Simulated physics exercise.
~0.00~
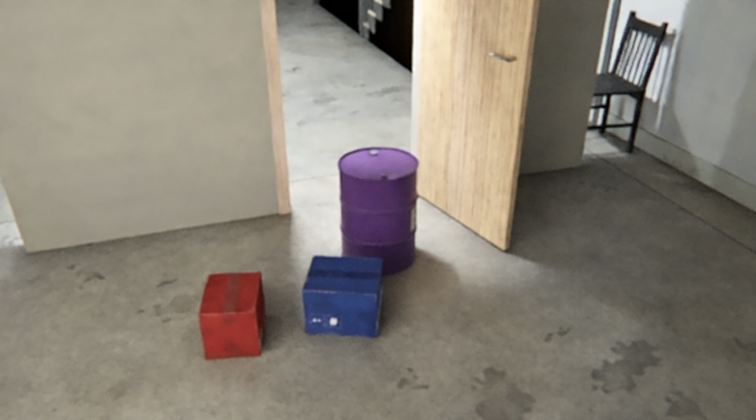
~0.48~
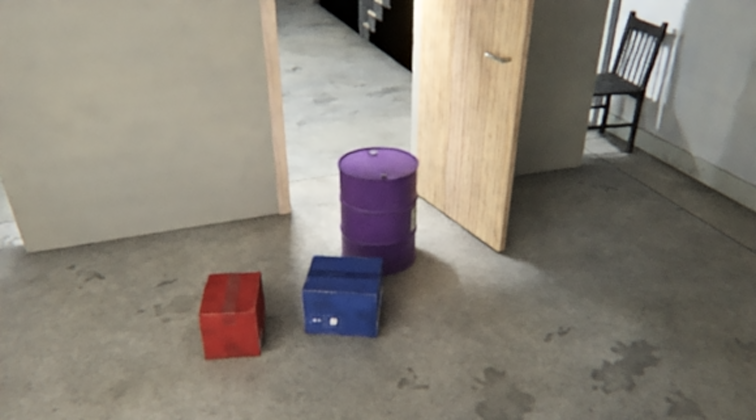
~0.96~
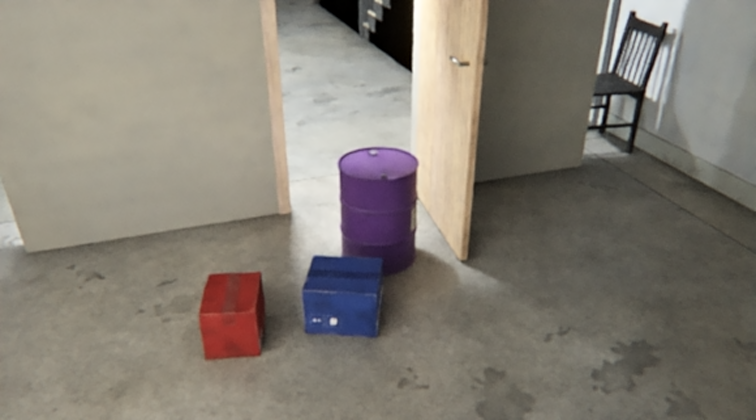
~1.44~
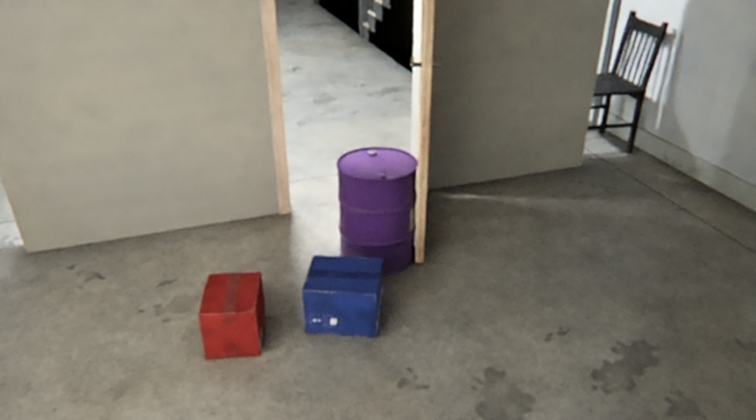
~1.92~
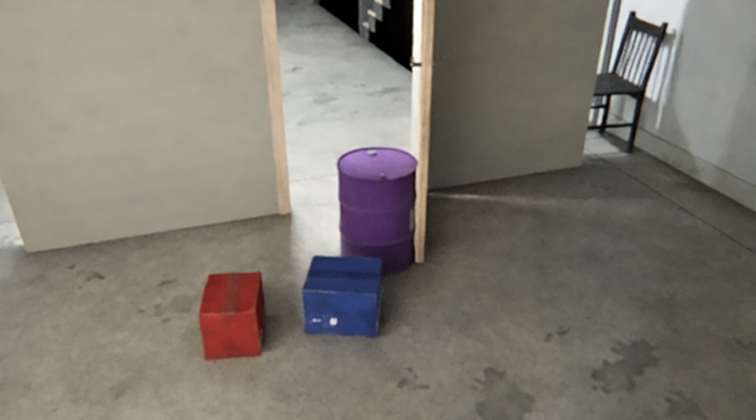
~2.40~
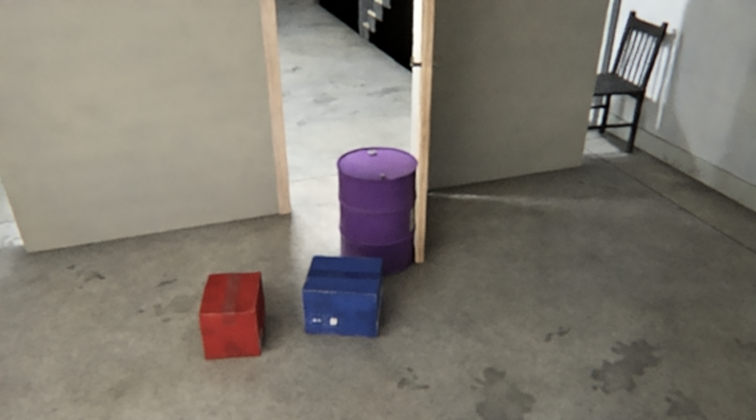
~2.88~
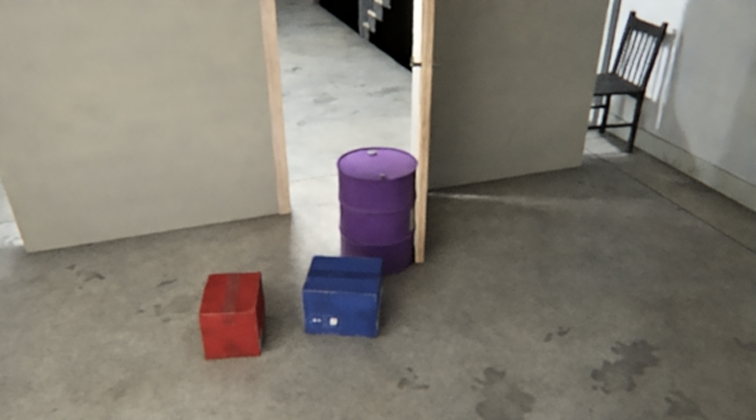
A wooden door that stood wide open swung partway toward closing, then stopped beside a purple drum in the doorway and stayed there, still open, while the drum, a blue box and a red box on the concrete floor all remained in place.
